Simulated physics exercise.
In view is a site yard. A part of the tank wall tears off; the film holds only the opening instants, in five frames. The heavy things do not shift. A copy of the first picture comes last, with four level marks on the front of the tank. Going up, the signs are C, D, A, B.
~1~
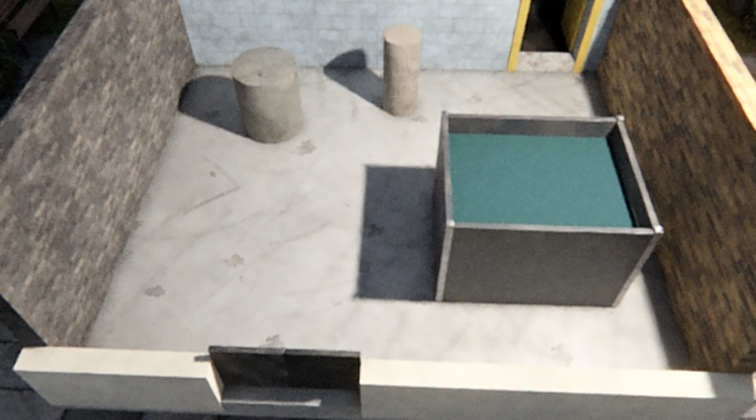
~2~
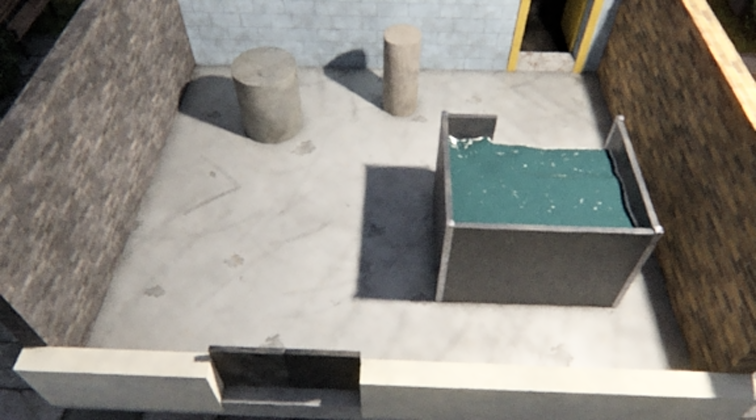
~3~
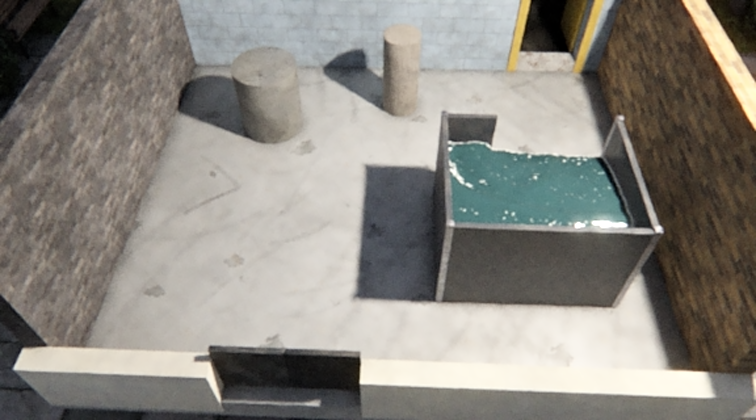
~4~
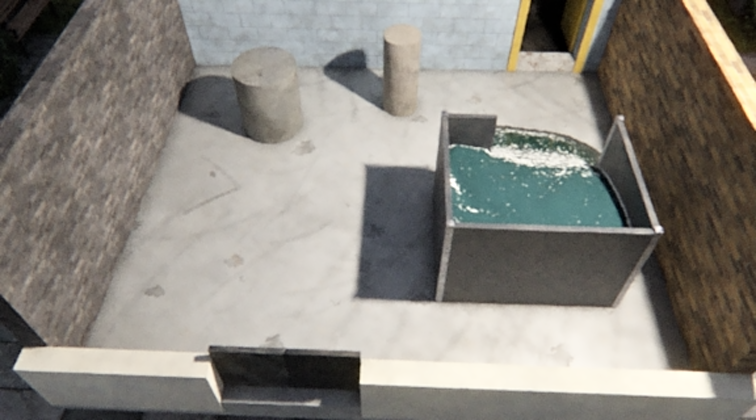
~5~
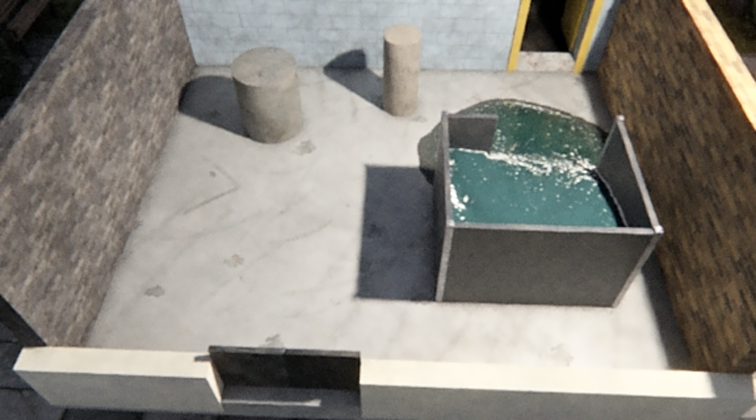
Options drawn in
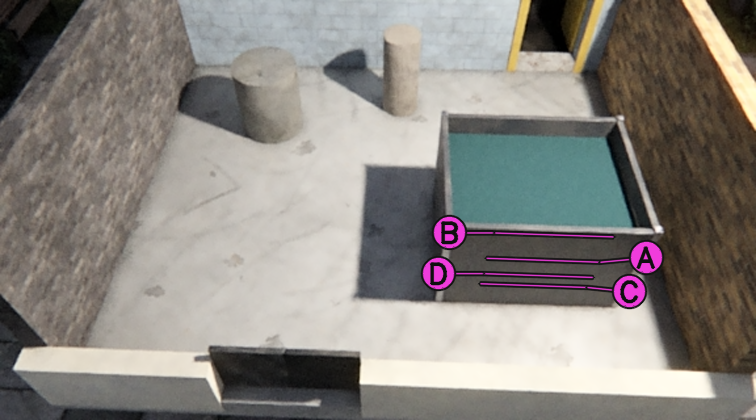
Green water surging out through the opened back of a dark tank in a walled yard, foaming and spreading behind it.
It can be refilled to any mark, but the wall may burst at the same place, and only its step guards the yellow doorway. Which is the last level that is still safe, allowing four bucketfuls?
C.
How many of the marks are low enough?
One.
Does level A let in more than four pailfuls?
Yes, that goes wrong.
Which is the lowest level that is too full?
The answer is D.
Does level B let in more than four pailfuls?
Yes.
On the marked copy, A at (543, 260); B at (553, 234); C at (533, 285); D at (537, 275); from the bottom up C, D, A, B.
With A, dozens of bucketfuls pour in.
With B, dozens of bucketfuls pour in.
With C, a bucket or two gets in.
With D, about 10 bucketfuls get in.
